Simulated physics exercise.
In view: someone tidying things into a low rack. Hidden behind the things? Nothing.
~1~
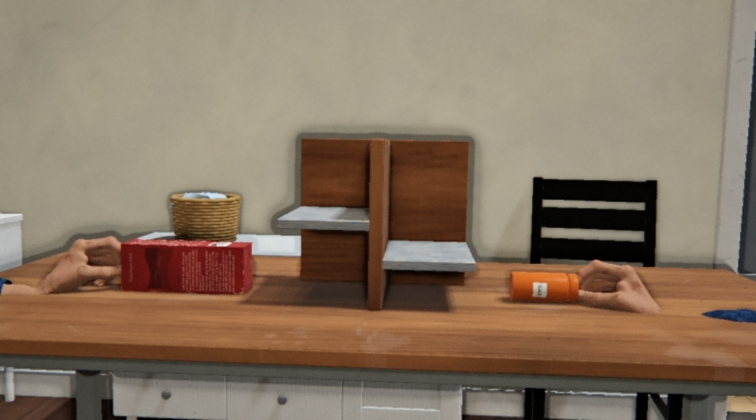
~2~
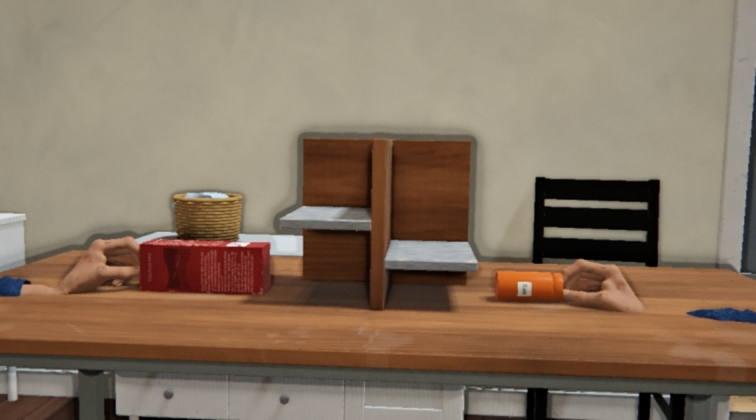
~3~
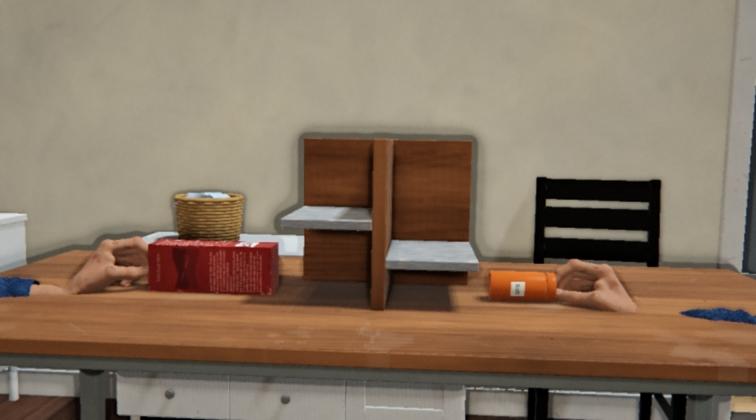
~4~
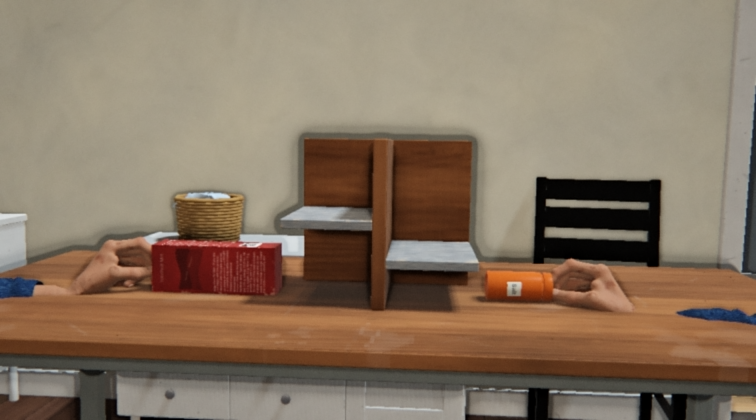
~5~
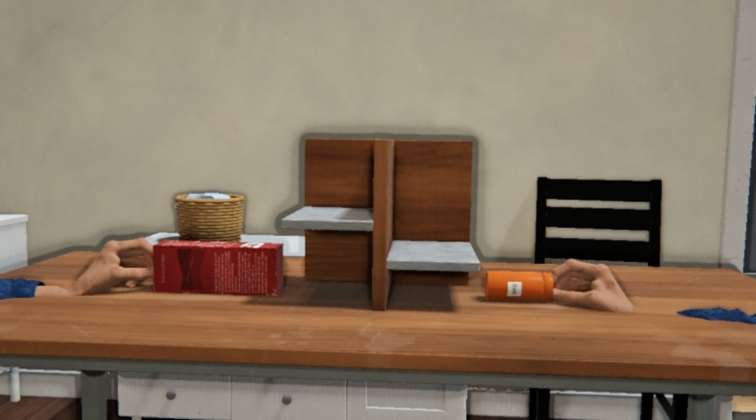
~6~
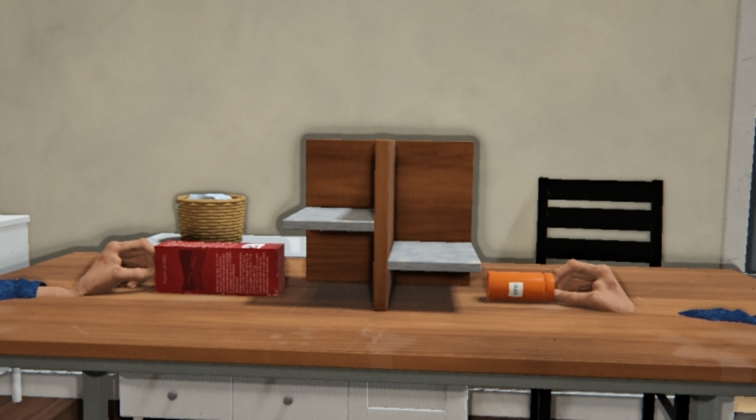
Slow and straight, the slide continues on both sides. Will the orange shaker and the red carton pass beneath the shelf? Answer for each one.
The orange shaker passes beneath; the red carton passes beneath.
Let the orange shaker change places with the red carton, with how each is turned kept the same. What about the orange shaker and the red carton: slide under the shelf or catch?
For the orange shaker it is a clean pass; for the red carton it is a hang-up.
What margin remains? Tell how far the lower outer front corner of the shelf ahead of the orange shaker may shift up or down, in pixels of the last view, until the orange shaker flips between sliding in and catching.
Shift: 12 px, direction down.
Then, 0.34 s on from there, orange shaker sliding up to the opening near (496, 286); red carton sliding up to the opening near (243, 268).
Then, 0.58 s on from there, orange shaker part of the way in near (467, 285); red carton part of the way in near (272, 269).
In the end, the orange shaker clears the shelf, near (440, 284); the red carton clears the shelf, near (306, 270).
